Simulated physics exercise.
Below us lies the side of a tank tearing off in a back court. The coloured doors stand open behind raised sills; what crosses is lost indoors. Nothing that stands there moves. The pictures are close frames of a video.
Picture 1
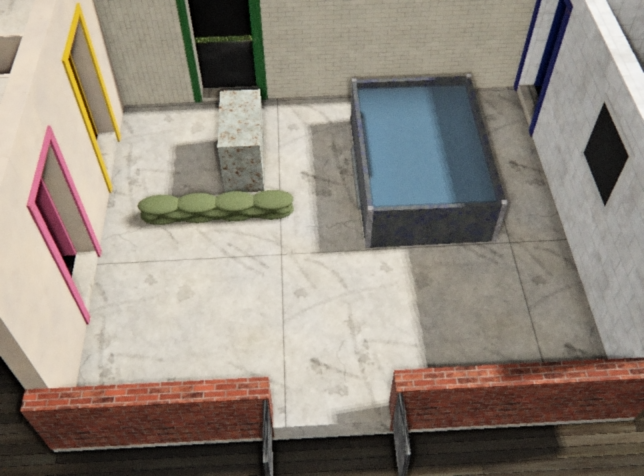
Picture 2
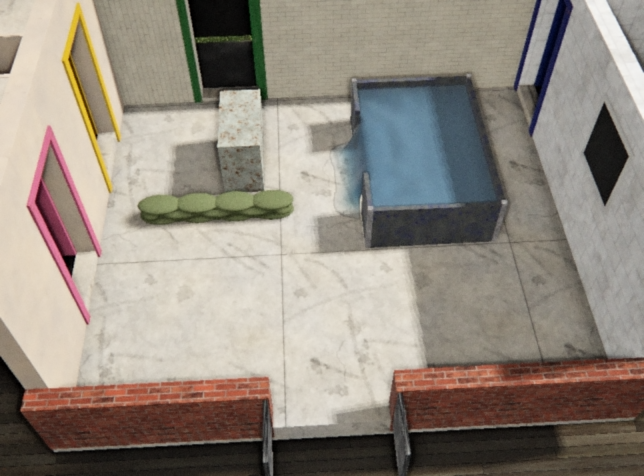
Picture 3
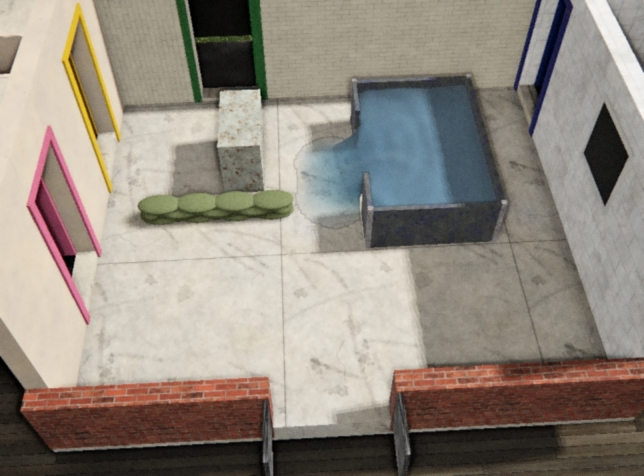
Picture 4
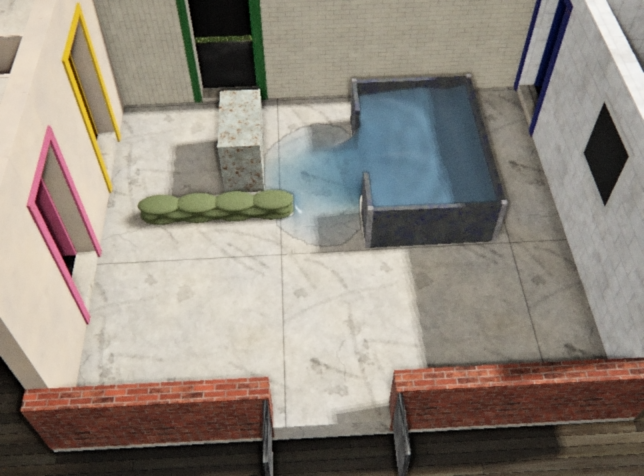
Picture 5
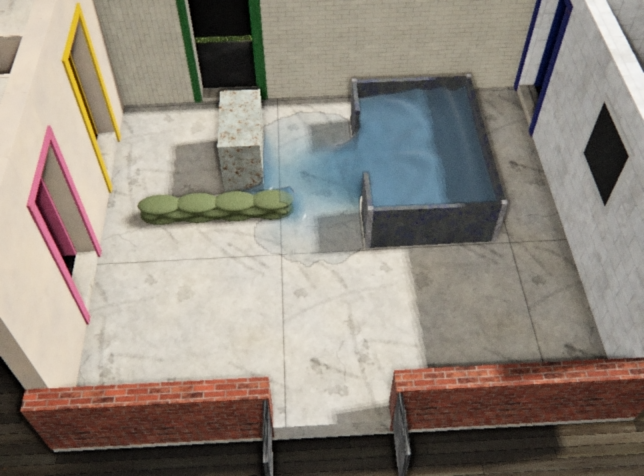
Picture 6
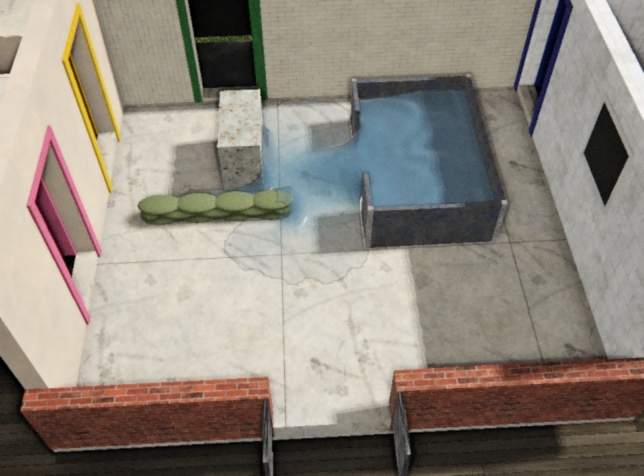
Water pours from the left side of a dark-walled tank as a section gives way, in a pale paved court seen from high above by a still camera. A grey speckled block and a low green hedge stand left of the tank, with pink and yellow doorways at left, green behind, blue at right, and red brick walls in front. The thin sheet fans leftward, meets the block and hedge, and spreads toward the near side.
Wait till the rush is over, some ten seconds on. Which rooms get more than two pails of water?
In the end: The green door floods; the pink door holds within the limit; the yellow door holds within the limit; the blue door floods.
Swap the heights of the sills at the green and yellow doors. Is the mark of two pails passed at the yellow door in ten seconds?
The yellow door floods.
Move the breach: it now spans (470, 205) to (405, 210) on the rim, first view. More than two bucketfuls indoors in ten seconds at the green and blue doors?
In short: Green door keeps below it; blue door holds.
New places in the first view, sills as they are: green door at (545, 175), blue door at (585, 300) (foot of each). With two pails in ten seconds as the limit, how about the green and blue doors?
In short: Green holds; blue lets less in.
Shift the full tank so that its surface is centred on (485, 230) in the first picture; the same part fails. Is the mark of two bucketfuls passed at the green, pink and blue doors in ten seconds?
The green door floods; the pink door passes that mark; the blue door lets less in.
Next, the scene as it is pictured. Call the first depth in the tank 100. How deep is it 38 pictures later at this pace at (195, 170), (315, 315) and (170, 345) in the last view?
In turn 20, 2 and 10 in a hundred.
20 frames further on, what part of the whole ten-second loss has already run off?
Near 35 in a hundred.
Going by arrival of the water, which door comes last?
Last comes the door marked blue.
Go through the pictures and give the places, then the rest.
In the first picture, the tank at (423, 142) is whole and still.
In the second picture, the front is at (349, 213), out from the gap at (362, 165).
In the third picture, water pours out at (362, 168) and has run to (305, 152).
In the fourth picture, the front is at (264, 163), out from the gap at (362, 168).
In the fifth picture, water pours out at (362, 168) and has run to (230, 202).
In the sixth picture, the front is at (186, 205), out from the gap at (362, 168).
A moment on, water covers 30 % of the floor; the green door under two buckets in, the pink door not reached, the yellow door wet at the sill, nothing in, the blue door not reached.
Next, water covers 55 % of the floor; the green door over two buckets in, the pink door wet at the sill, nothing in, the yellow door wet at the sill, nothing in, the blue door not reached.
Then, water covers 70 % of the floor; the green door far over two buckets in, the pink door wet at the sill, nothing in, the yellow door wet at the sill, nothing in, the blue door under two buckets in.
Later, water covers 90 % of the floor; the green door far over two buckets in, the pink door wet at the sill, nothing in, the yellow door wet at the sill, nothing in, the blue door over two buckets in.
In the end, water covers 95 % of the floor; the green door far over two buckets in, the pink door wet at the sill, nothing in, the yellow door wet at the sill, nothing in, the blue door over two buckets in.
